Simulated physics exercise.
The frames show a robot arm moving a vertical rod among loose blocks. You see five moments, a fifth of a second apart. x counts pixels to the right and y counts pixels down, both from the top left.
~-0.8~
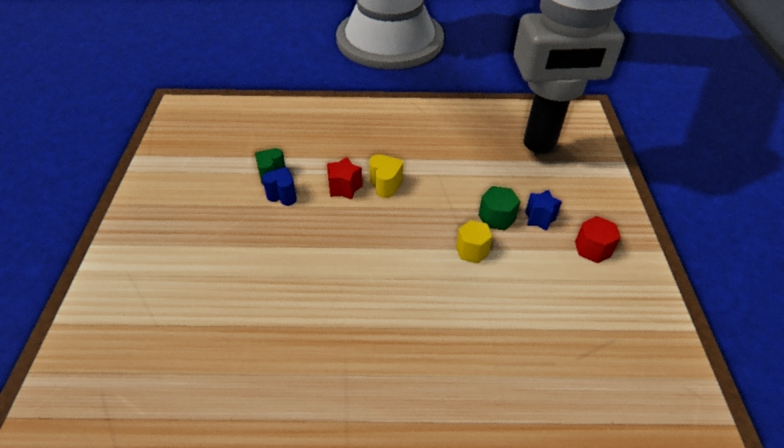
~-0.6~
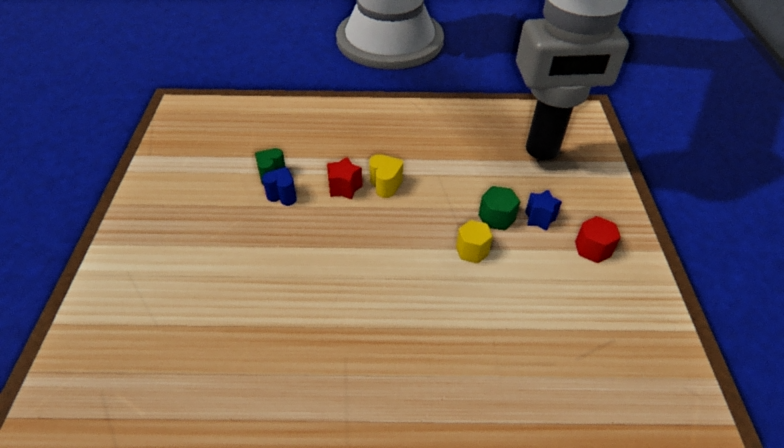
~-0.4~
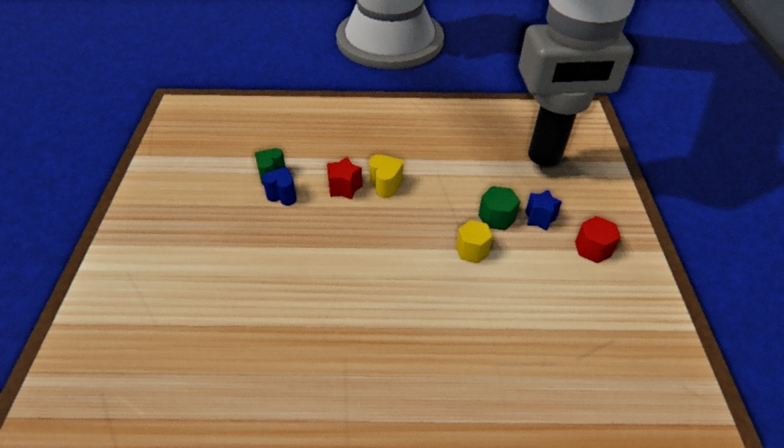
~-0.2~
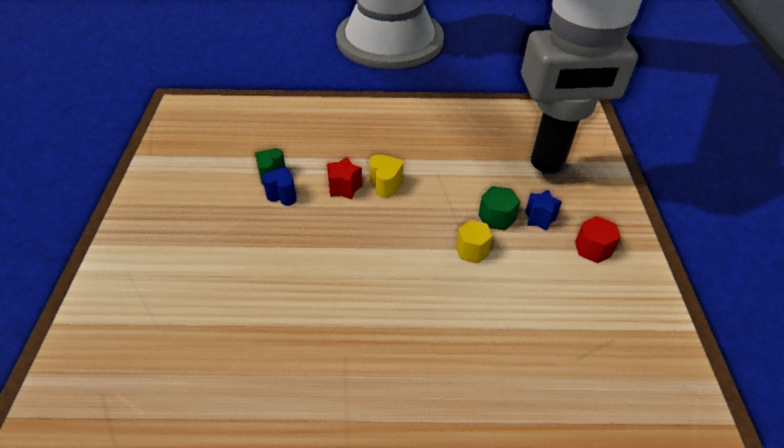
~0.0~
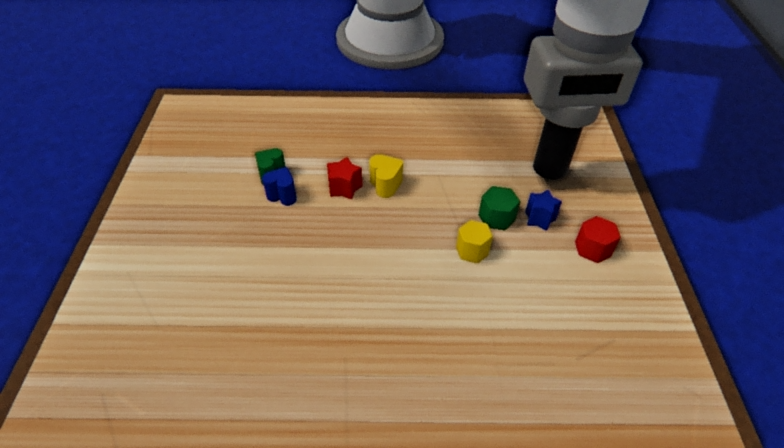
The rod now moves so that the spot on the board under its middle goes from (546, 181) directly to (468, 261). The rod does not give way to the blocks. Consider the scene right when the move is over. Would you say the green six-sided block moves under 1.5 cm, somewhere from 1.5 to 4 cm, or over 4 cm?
Displaced more than 4 cm.
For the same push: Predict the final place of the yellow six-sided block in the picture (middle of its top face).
It should be at about (443, 258).
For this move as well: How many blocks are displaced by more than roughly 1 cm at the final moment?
Total moved: Three or more.
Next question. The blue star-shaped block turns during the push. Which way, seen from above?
Watching from overhead, you'd notice the blue star-shaped block rotating counter-clockwise.
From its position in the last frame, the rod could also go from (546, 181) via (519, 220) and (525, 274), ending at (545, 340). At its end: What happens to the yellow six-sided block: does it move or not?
It's unmoved.
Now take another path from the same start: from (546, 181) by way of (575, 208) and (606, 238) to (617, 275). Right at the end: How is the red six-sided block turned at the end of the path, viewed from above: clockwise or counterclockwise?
It swings round clockwise.
On the path given first. One third of the way, rod (526, 194); green six-sided block (499, 199); blue star-shaped block (547, 208).
Two thirds of the way, rod (500, 221); yellow six-sided block (466, 240), turned 25° anticlockwise; green six-sided block (464, 213), turned 15° clockwise; blue star-shaped block (546, 212), turned 45° anticlockwise.
At the end, rod (470, 248); yellow six-sided block (443, 258), turned 20° anticlockwise; green six-sided block (446, 217), turned 60° clockwise; blue star-shaped block (546, 212), turned 45° anticlockwise; red six-sided block in place.
